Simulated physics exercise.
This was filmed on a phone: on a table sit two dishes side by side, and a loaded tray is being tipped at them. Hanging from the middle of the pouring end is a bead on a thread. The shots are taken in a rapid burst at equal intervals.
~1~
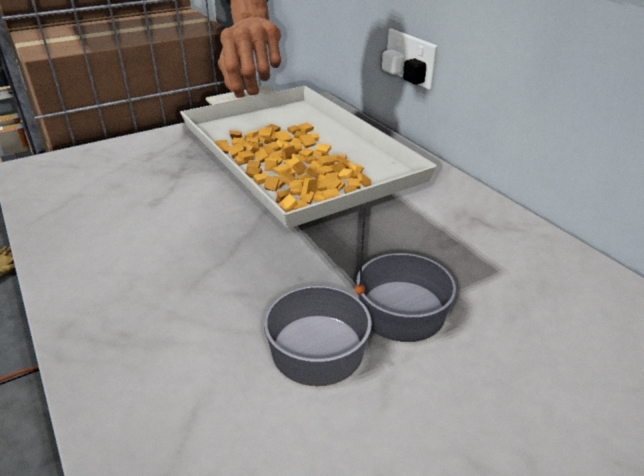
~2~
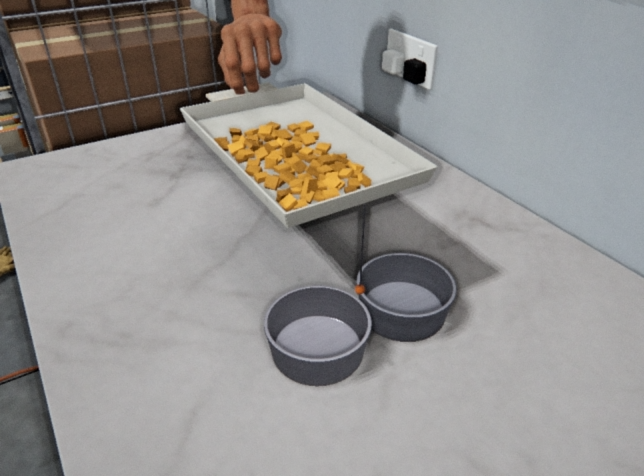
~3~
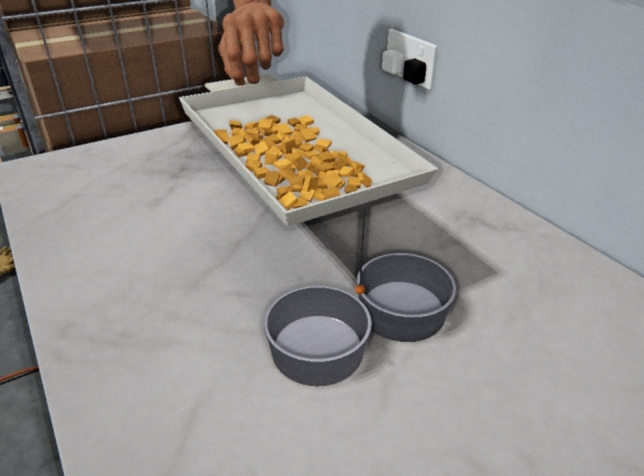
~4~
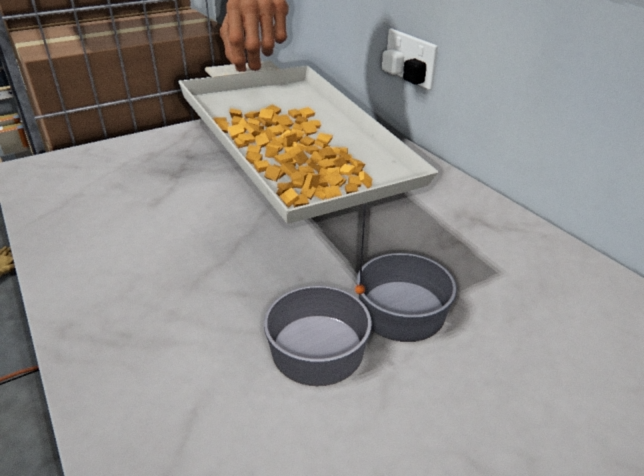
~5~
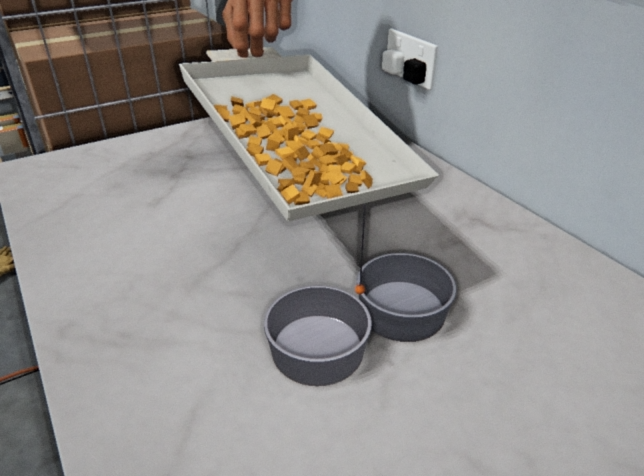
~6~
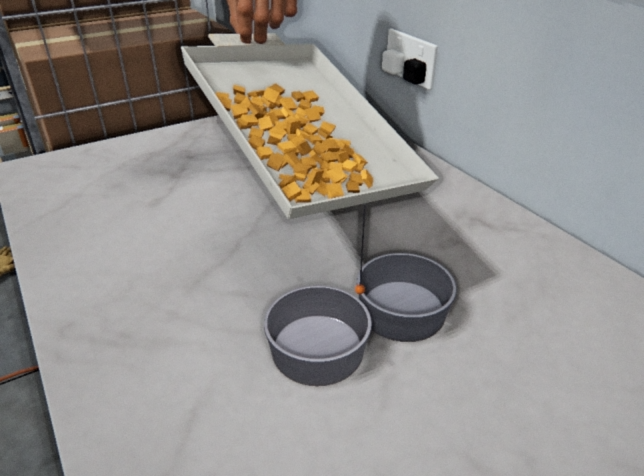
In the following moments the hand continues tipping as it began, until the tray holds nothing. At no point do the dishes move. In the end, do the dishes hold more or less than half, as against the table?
Catch exceeds half.
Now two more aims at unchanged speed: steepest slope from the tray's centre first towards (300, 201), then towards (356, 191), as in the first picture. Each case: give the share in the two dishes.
Near 80 % and, after that, 30 %.
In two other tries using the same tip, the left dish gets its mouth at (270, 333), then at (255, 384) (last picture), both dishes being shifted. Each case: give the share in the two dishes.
About 20% on the first try and 10% on the second.
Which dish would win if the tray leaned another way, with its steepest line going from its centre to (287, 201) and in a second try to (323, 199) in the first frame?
Well, at the first place the left-side one, and at the second the left-side one.
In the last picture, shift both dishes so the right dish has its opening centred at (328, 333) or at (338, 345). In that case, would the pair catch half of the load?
In the first position shy of half, in the second shy of half.
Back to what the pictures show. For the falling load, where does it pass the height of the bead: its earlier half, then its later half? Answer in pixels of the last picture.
I'd say close to (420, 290) at first and close to (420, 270) later on.
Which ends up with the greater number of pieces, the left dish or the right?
The fuller one is the right side.
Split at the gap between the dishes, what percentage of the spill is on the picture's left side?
That's roughly 0 per cent of the pieces.
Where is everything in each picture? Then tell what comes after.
In the first picture, corners of the pouring end near (287, 210) and (430, 165), level; middle of the load near (292, 164), small crackers; left dish near (346, 366); right dish near (436, 323); bead on its thread near (360, 289).
In the second picture, corners of the pouring end near (287, 210) and (431, 165), level; middle of the load near (292, 162).
In the third picture, corners of the pouring end near (288, 208) and (431, 167), tipped barely, lowest at the right corner; middle of the load near (292, 158).
In the fourth picture, corners of the pouring end near (290, 207) and (432, 170), tipped a little, lowest at the right corner; middle of the load near (292, 152).
In the fifth picture, corners of the pouring end near (291, 205) and (432, 173), tipped a little, lowest at the right corner; middle of the load near (294, 146).
In the sixth picture, corners of the pouring end near (293, 203) and (433, 176), tipped clearly, lowest at the right corner; middle of the load near (295, 140); left dish near (346, 366); right dish near (436, 323).
Shortly afterwards, tray tipped steeply; all but a few on the tray; only a few in the air.
Next, tray tipped past a quarter turn; near two thirds on the tray; a little in the right dish; a little outside both; a little in the air.
Some moments later, tray tipped past a quarter turn; the bulk in the right dish; near a quarter outside both.
In the end, tray tipped past a quarter turn; none at all in the left dish; the bulk in the right dish; near a quarter outside both.
